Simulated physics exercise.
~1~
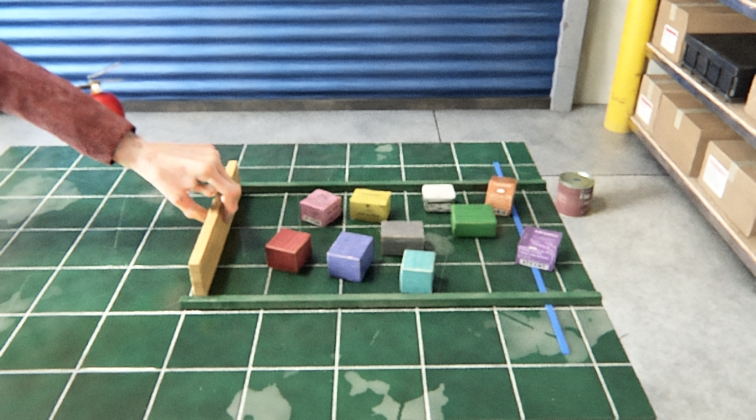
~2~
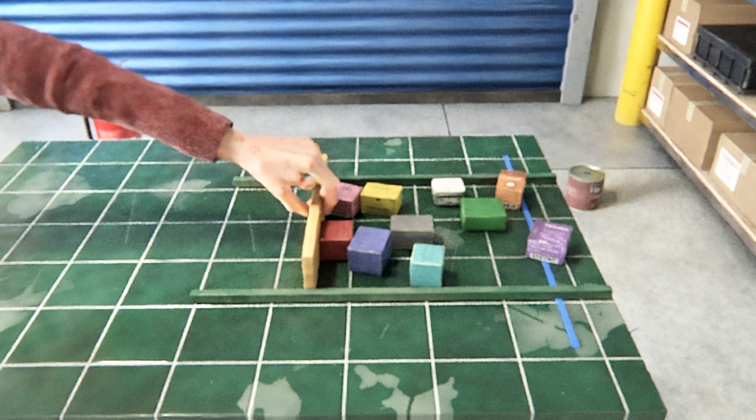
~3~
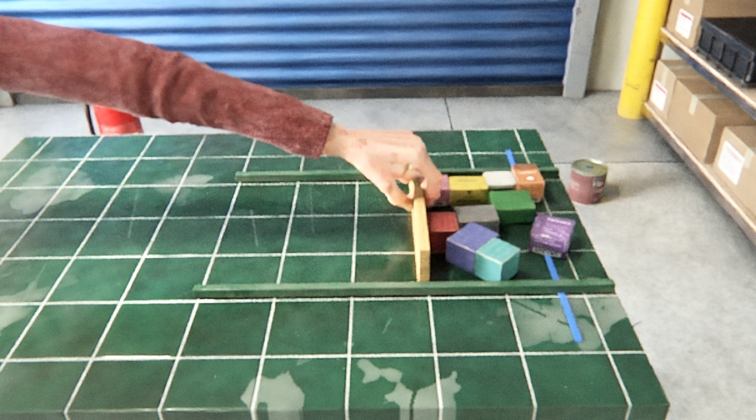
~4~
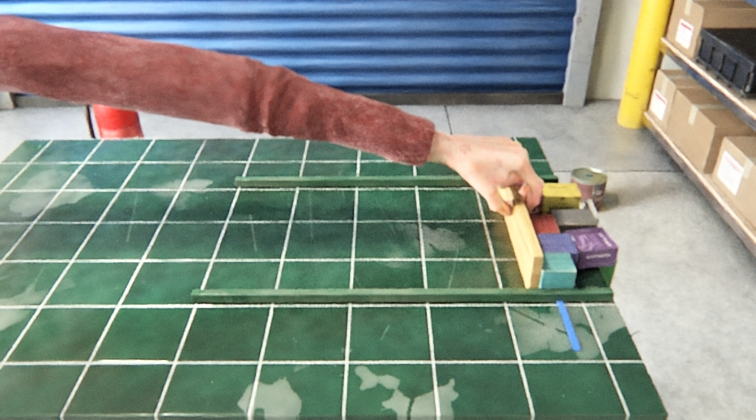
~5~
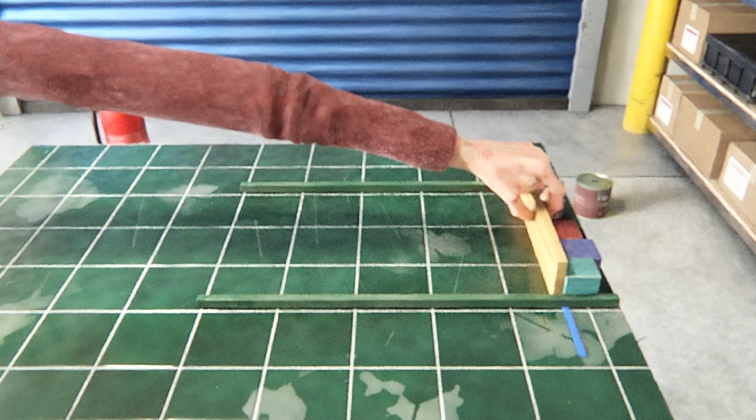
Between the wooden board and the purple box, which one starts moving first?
The wooden board starts moving first. The purple box stays where it is while the board slides across and bunches up other blocks, and it only shifts later, near the right edge.
